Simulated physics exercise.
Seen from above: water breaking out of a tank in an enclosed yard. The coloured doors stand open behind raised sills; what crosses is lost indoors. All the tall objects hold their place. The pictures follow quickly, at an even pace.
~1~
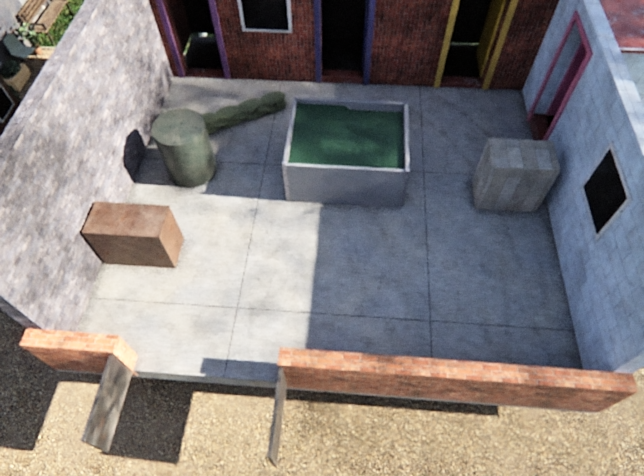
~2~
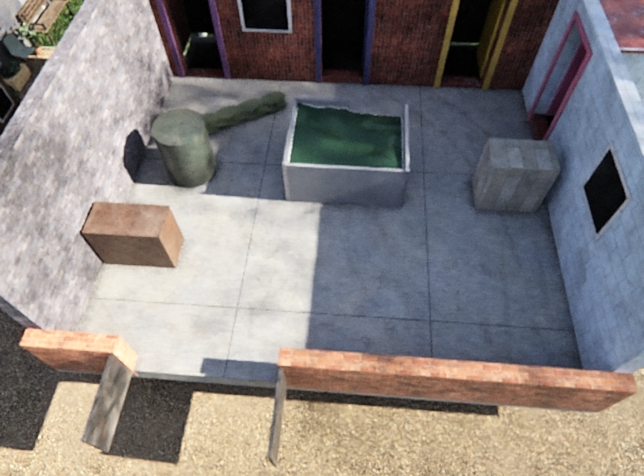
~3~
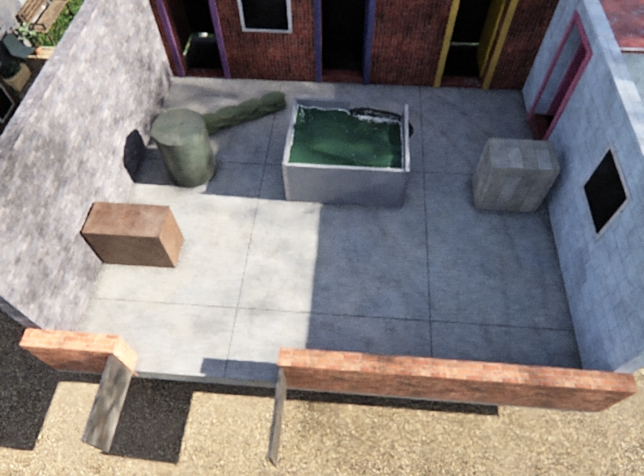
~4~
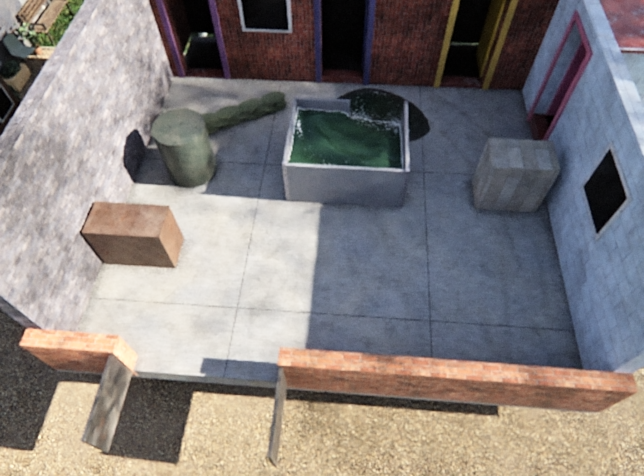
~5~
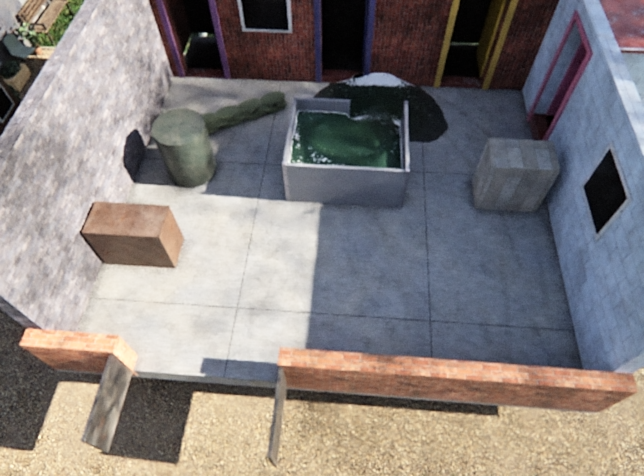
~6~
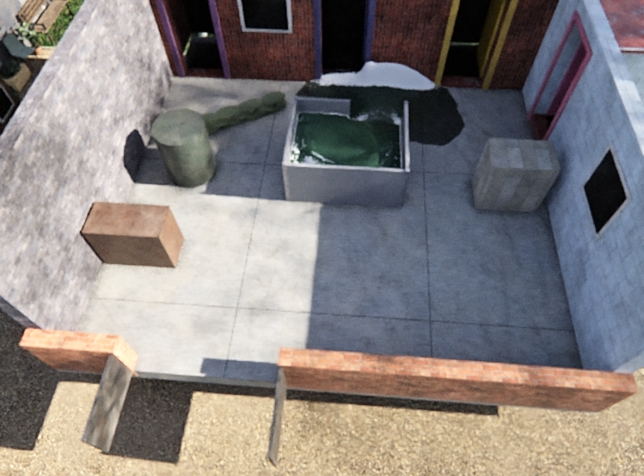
At the start, green water lies level in a pale rectangular tank in a walled yard. Its surface churns and sinks as water pours out on the far side, then a dark pool spreads behind the tank toward the brick wall, edged with white, while the surrounding blocks stay still.
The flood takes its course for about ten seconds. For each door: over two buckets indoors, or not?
In the end: The pink door admits no more than that; the purple door lets in a lot; the yellow door lets in a lot; the blue door lets in a lot.
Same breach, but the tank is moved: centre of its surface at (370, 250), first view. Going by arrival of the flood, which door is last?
Last comes the one in purple.
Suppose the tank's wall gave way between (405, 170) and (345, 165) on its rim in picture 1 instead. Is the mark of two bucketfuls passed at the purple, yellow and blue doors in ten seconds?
In short: Purple is under, yellow holds, blue keeps below it.
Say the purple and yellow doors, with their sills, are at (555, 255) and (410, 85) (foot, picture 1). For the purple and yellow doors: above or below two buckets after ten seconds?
My reading: The purple one keeps below it, the yellow one passes that mark.
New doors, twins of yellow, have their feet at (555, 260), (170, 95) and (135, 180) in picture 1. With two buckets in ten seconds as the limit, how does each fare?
In turn: Takes less, is over, is under.
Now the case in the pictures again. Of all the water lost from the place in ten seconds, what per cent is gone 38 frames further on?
Near 75 in a hundred.
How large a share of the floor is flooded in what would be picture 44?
Roughly 65 per cent.
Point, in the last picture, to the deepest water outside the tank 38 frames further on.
I would point to (514, 180).
A moment on, water covers 15 % of the floor; the pink door not reached, the purple door not reached, the yellow door under two buckets in, the blue door over two buckets in.
Next, water covers 25 % of the floor; the pink door wet at the sill, nothing in, the purple door wet at the sill, nothing in, the yellow door over two buckets in, the blue door far over two buckets in.
Then, water covers 40 % of the floor; the pink door wet at the sill, nothing in, the purple door wet at the sill, nothing in, the yellow door over two buckets in, the blue door far over two buckets in.
Later, water covers 65 % of the floor; the pink door wet at the sill, nothing in, the purple door under two buckets in, the yellow door over two buckets in, the blue door far over two buckets in.
In the end, water covers 90 % of the floor; the pink door wet at the sill, nothing in, the purple door over two buckets in, the yellow door over two buckets in, the blue door far over two buckets in.
